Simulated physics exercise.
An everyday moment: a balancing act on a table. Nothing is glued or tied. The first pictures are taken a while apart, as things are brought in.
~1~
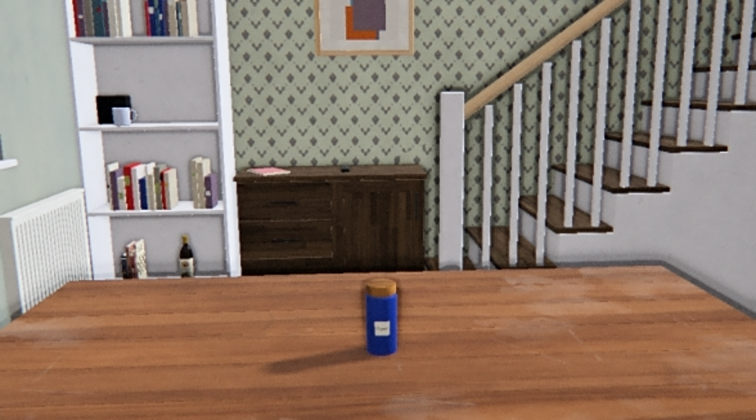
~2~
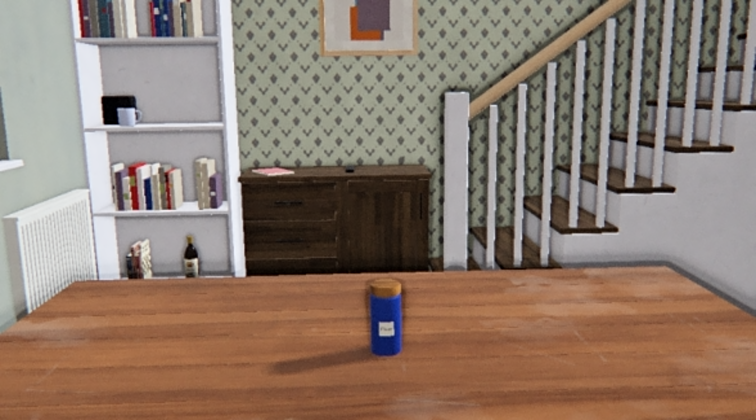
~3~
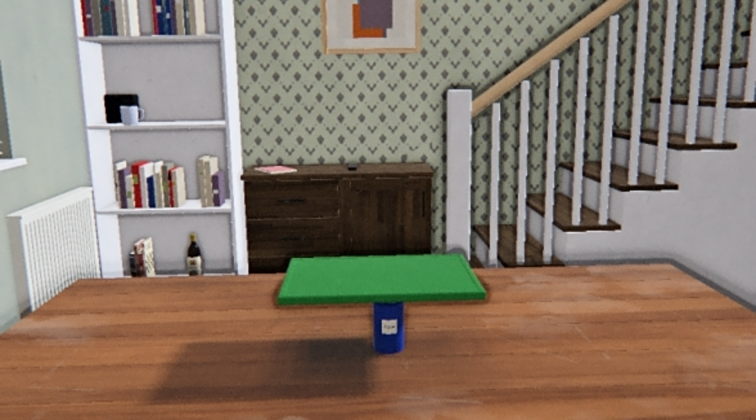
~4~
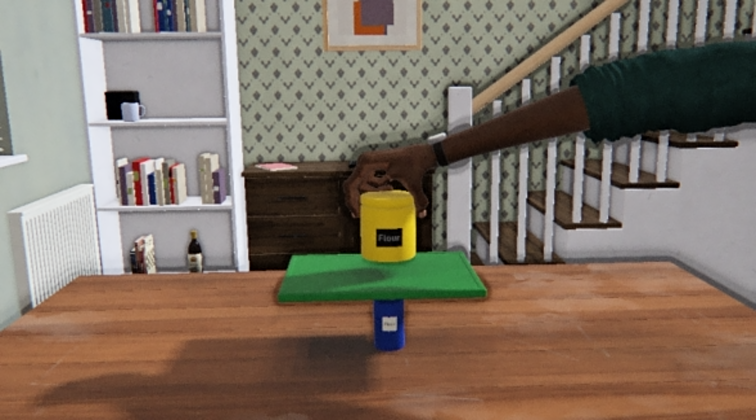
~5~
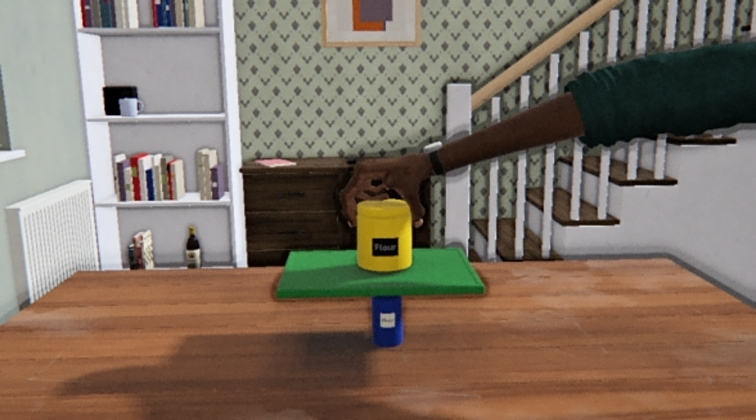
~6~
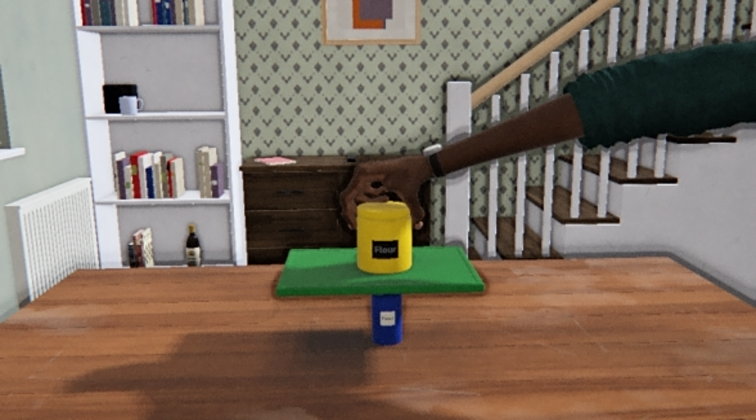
A hand lowering a yellow flour jar onto a green lid balanced on a small blue jar on a wooden table.
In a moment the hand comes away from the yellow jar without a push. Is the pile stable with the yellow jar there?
In the end the stack holds.
Then, 0.40 s on from there, no change.
Then, 1.00 s on from there, yellow jar resting near (384, 237).
In the end, all 3 unmoved. At the end, from the last picture's camera, yellow jar near (384, 237). The stack stays up.
